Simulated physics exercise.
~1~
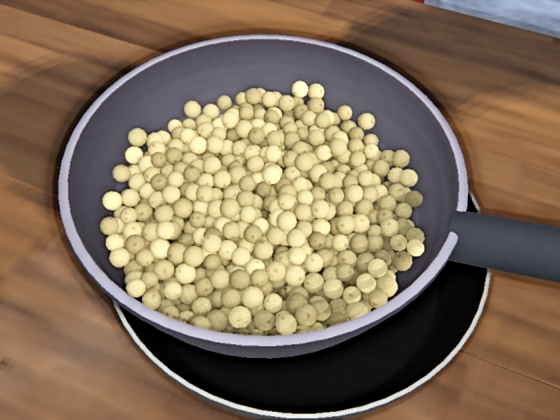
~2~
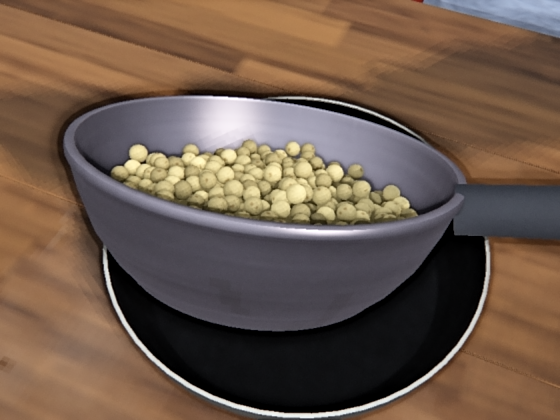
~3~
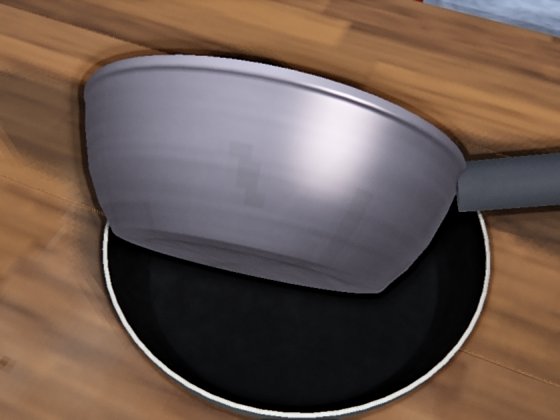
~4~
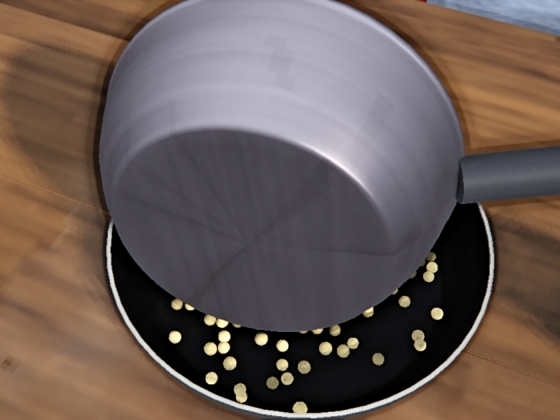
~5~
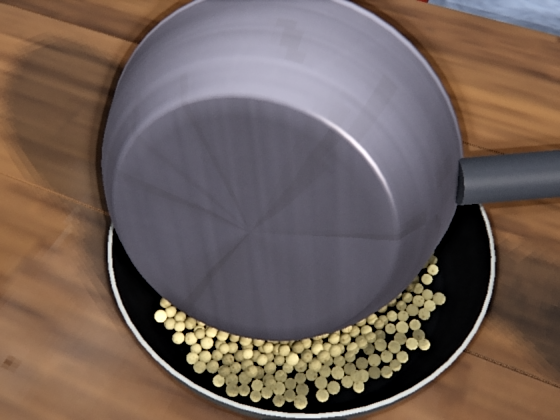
The clip opens on a grey, rounded vessel filled with pale yellow soya beans, its handle reaching out to the right, above a black pan with a pale rim on a wooden surface. The vessel tips away from the viewer, so its side comes into view and the beans show only partly over the near rim. It rolls further until the beans are hidden and its underside begins to face forward. Scattered beans then appear in the black pan below. At the end, the vessel remains overturned, with many more beans gathered beneath it across the front of the pan.
